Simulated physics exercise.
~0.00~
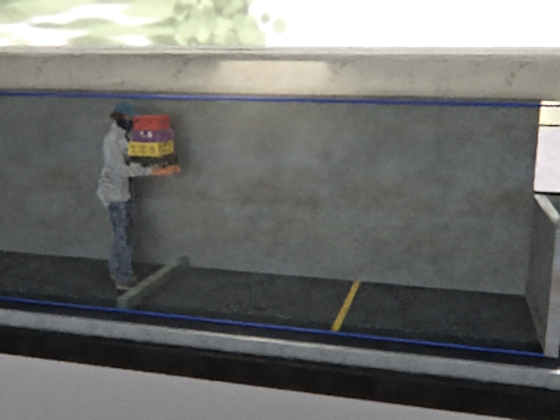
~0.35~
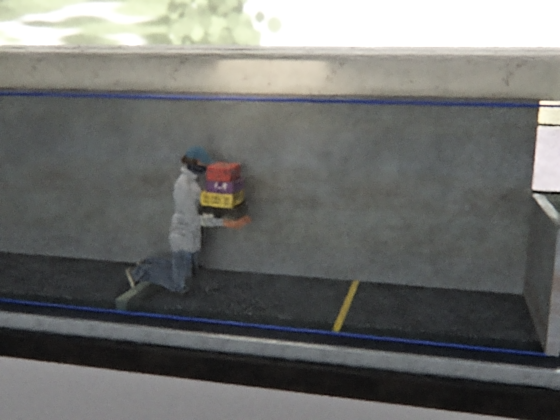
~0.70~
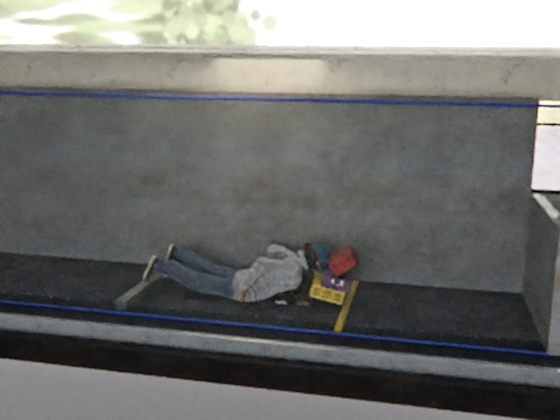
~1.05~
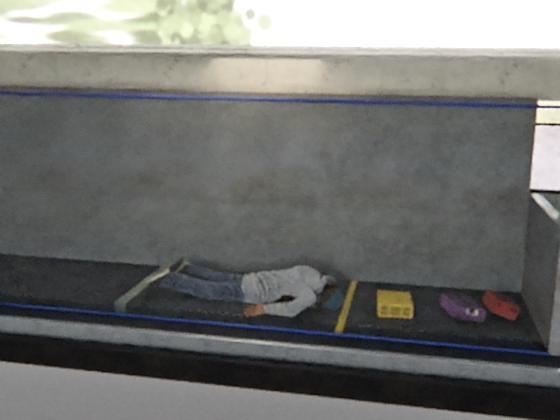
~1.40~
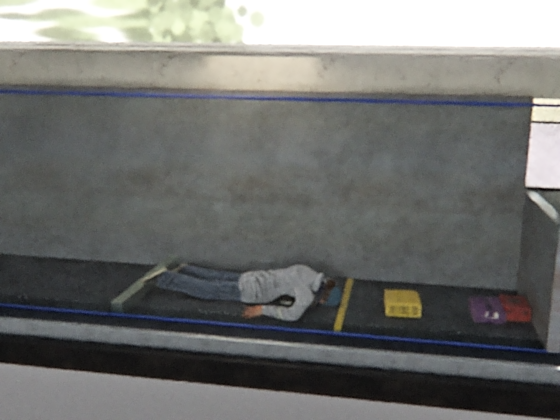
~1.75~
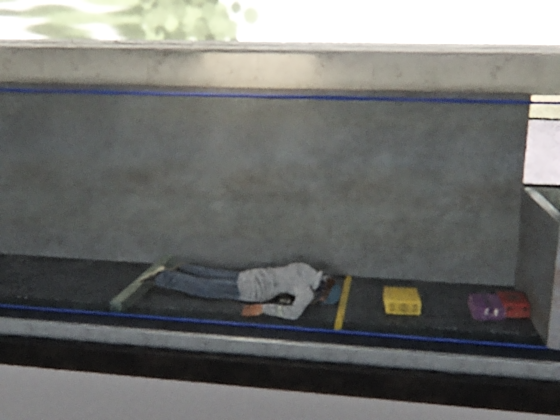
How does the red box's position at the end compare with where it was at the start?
At the start the red box is on top of the stack held by the standing person on the left. At the end it lies on the floor at the far right, well past the yellow line and against the purple box.
